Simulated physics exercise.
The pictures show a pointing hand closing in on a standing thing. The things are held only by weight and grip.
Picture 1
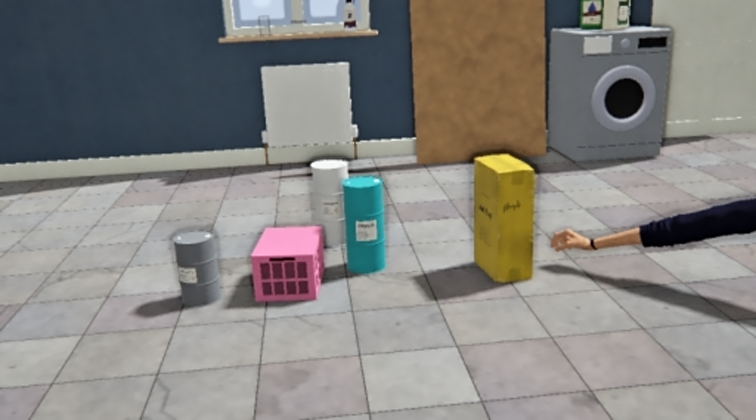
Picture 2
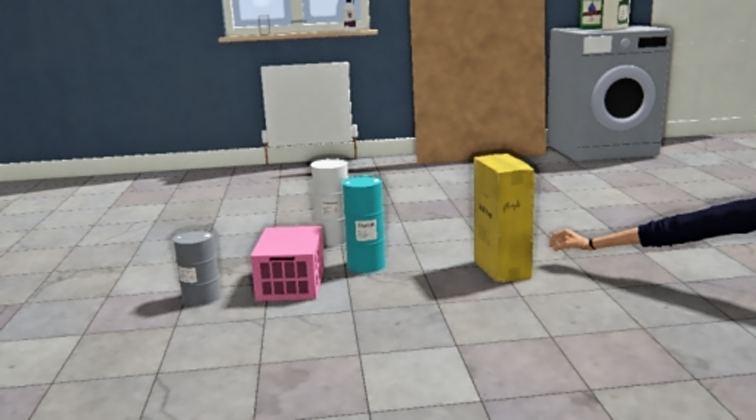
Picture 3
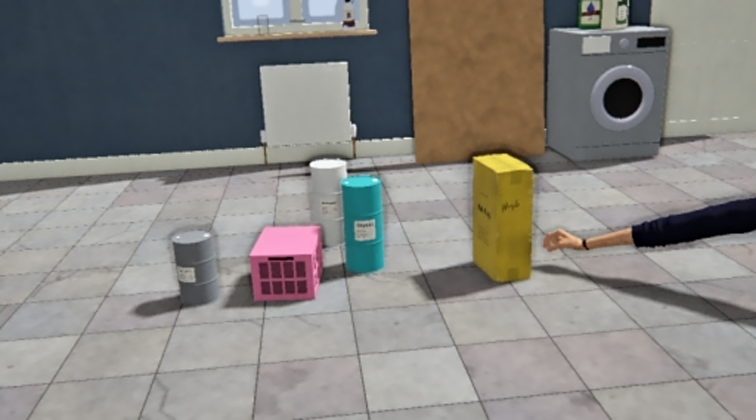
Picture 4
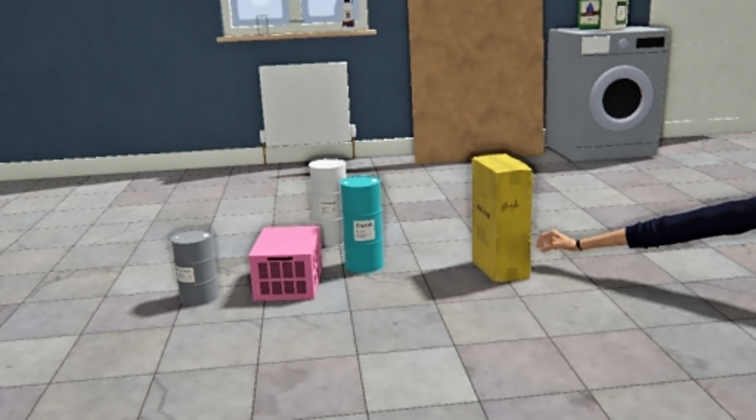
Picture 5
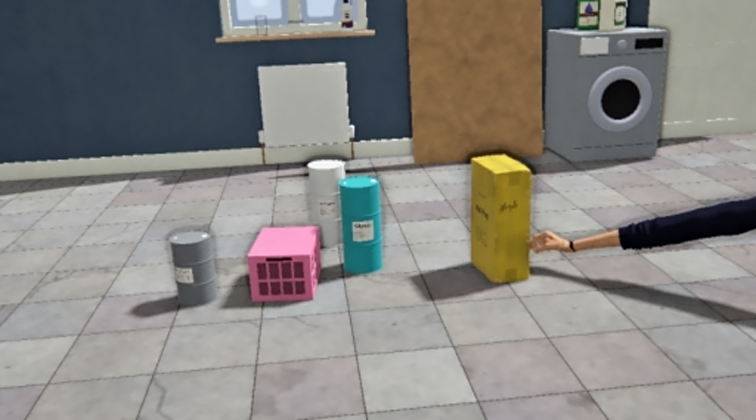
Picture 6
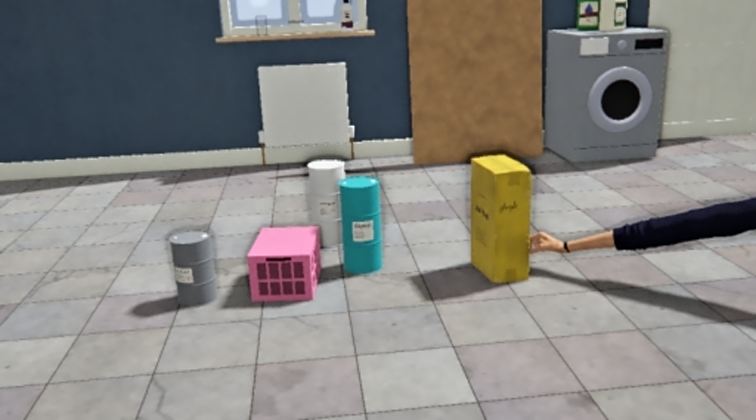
A pointing hand moves slightly left toward a tall yellow box standing on a tiled floor.
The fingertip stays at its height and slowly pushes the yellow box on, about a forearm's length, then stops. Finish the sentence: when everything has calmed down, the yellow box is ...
When everything has calmed down, the yellow box is upright.
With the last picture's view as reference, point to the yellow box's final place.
Near pixel (425, 226).
Then, 0.40 s past the last view, yellow box displaced a little near (491, 219).
Then, 0.90 s past the last view, yellow box displaced a little near (468, 221).
Then, 1.30 s past the last view, yellow box displaced about its own width near (449, 223).
Then, 1.80 s past the last view, yellow box displaced about its own width near (426, 226).
Finally, moved from the start, yellow box. Final places as the last picture's camera would see them, yellow box near (425, 226).
